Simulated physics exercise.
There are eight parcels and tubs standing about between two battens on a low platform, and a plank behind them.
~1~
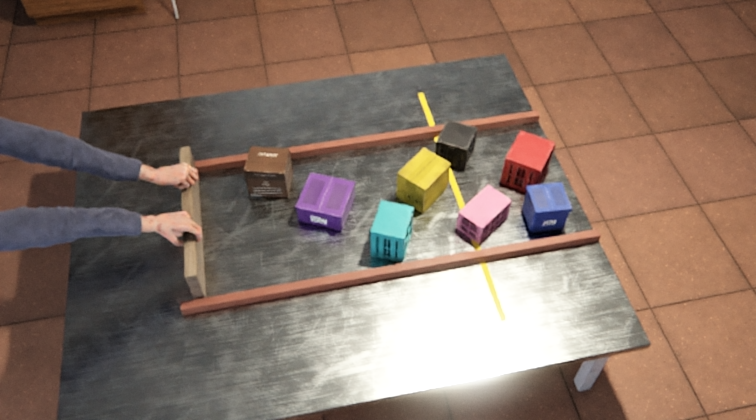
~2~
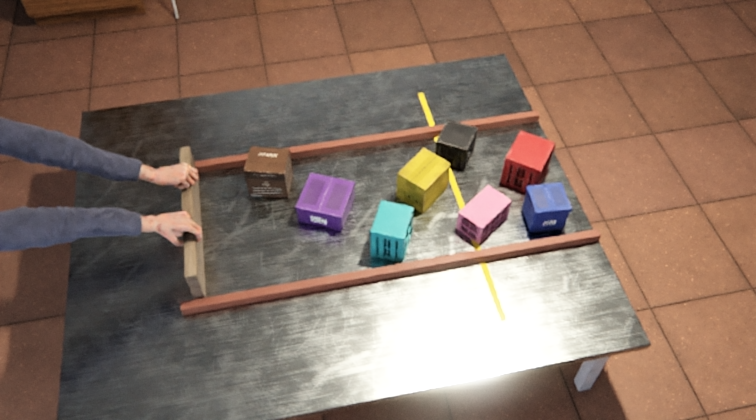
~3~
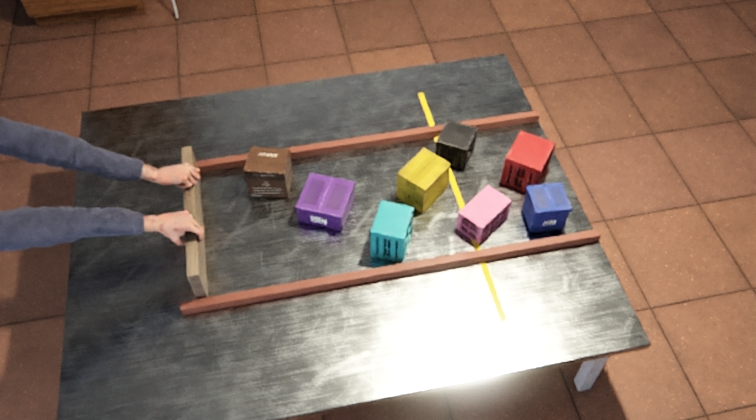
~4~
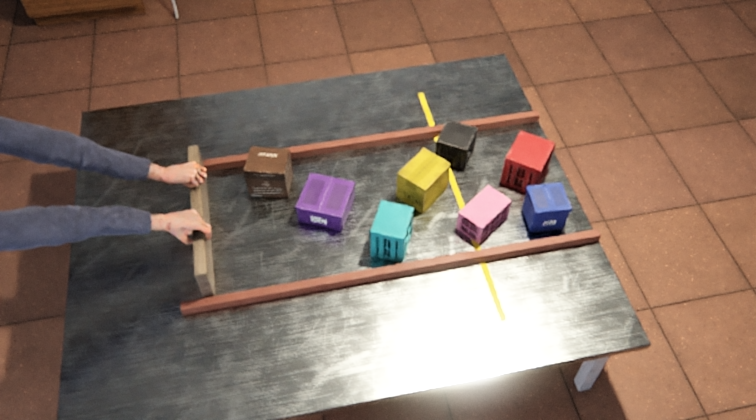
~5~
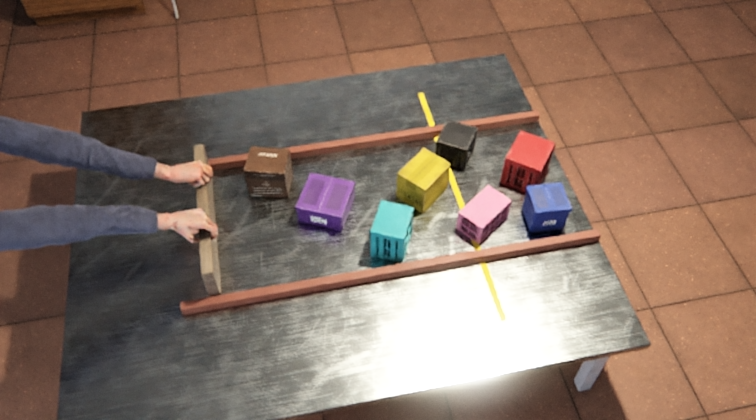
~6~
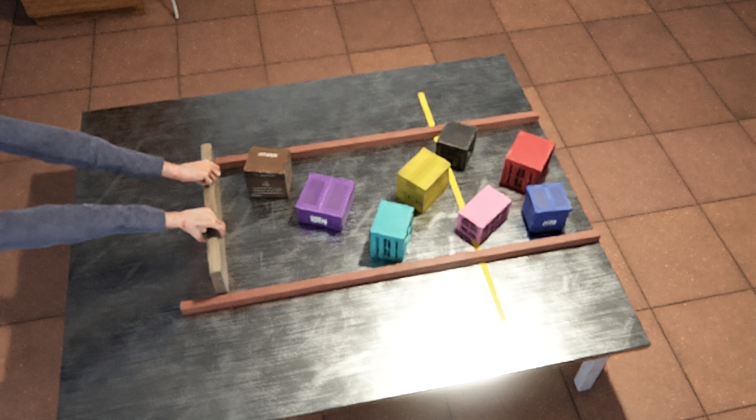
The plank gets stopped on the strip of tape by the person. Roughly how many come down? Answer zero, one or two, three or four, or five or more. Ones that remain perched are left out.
Zero.
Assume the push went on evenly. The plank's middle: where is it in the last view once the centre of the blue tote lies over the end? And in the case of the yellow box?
The middle is at (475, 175) when it's the blue tote, and at (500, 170) when it's the yellow box.
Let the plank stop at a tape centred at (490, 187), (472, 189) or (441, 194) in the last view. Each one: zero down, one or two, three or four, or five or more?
One or two; either one or two; none.
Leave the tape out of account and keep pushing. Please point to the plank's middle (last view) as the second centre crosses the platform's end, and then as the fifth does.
Pixels in order: Roughly (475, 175), roughly (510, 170).
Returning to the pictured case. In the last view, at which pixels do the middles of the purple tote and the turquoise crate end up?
Going in order: First (476, 171), then (486, 211).
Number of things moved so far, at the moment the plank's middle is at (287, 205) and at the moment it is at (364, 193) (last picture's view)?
One spot: 1. Other spot: 4.
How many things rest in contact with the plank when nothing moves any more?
The count in contact is 3.
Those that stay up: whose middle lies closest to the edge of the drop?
The red crate winds up nearest.
Early on, none off yet; red crate at rest near (527, 163); blue tote at rest near (545, 209); pink crate at rest near (484, 214).
Finally, the number that fall off is zero.
